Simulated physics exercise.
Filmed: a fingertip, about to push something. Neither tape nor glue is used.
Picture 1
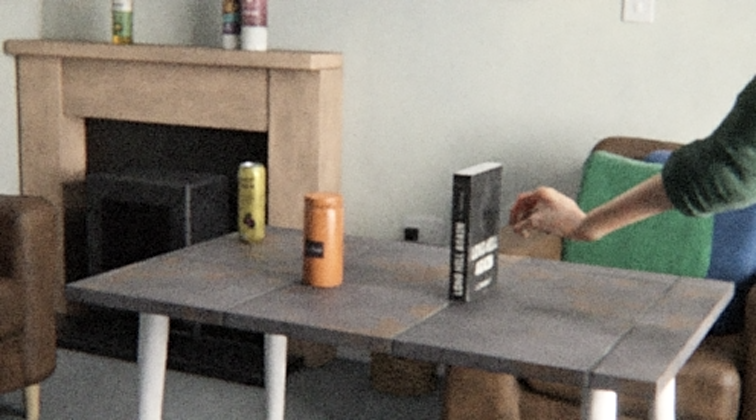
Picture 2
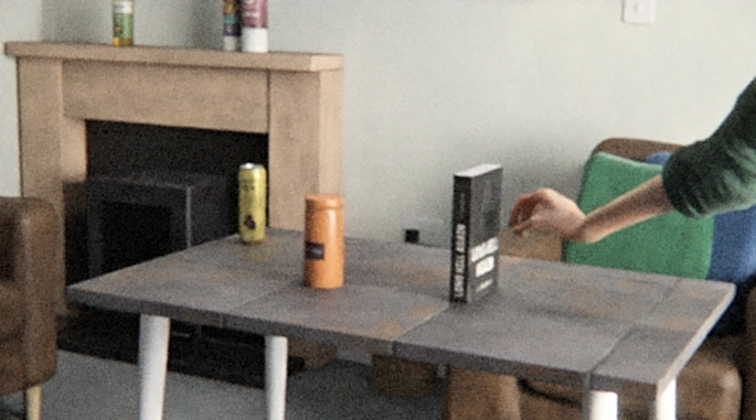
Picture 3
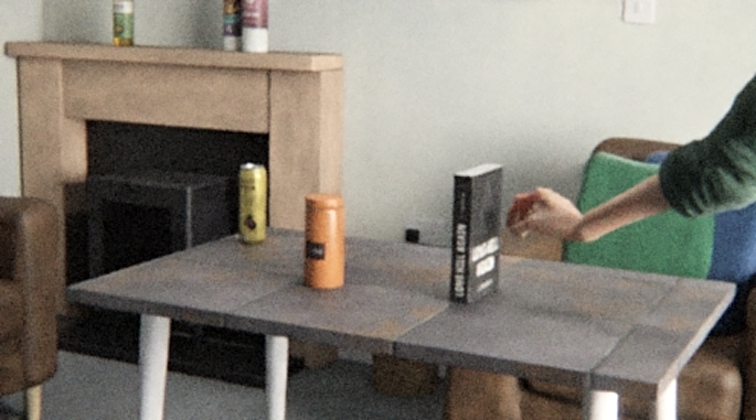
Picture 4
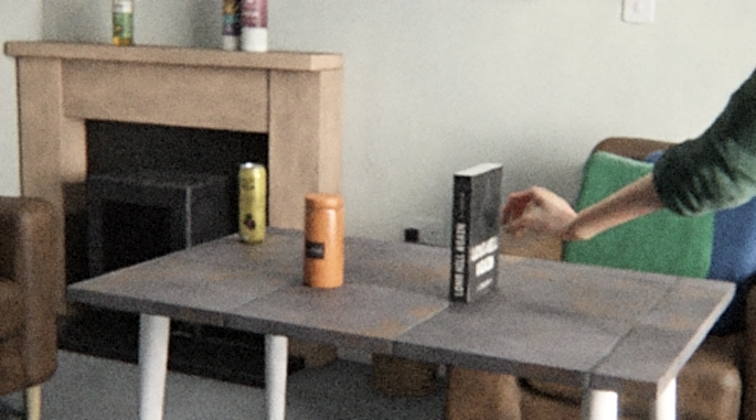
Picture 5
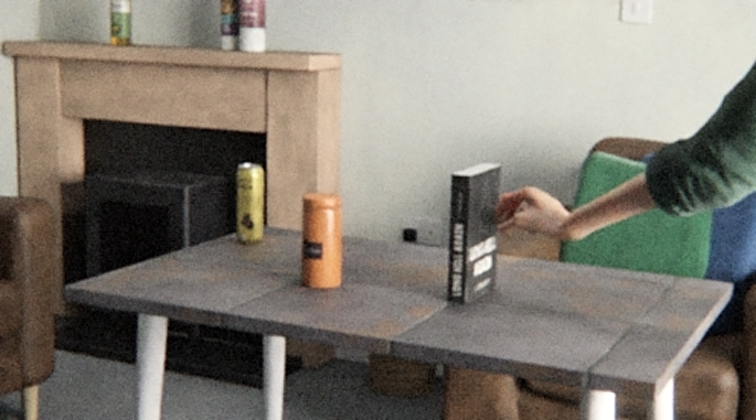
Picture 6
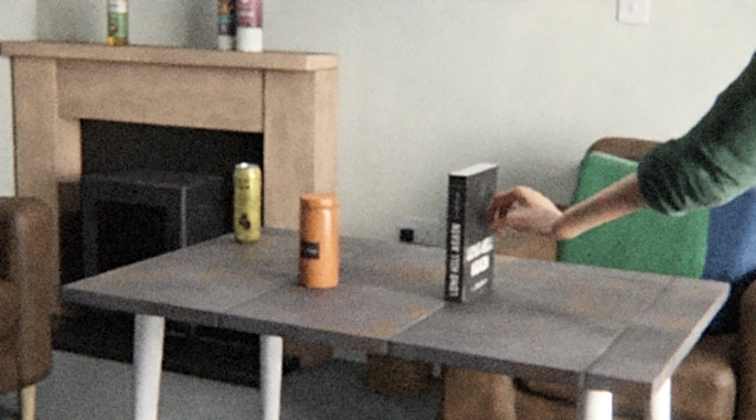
In a living room, a hand reached in from the right and edged slowly left toward a black book standing on a table near an orange canister and a yellow can, which stayed put.
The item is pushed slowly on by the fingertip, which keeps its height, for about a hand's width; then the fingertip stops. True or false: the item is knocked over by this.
True.
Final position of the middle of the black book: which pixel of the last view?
Roughly (402, 275).
Then, 0.40 s later than the last frame, black book tilted by 15° near (456, 230).
Then, 0.70 s later than the last frame, black book on its side near (403, 271).
Then, 1.00 s later than the last frame, black book on its side near (402, 275).
When it is over, lying over on the table, black book. End places, in pixels of the last picture, black book near (402, 275).
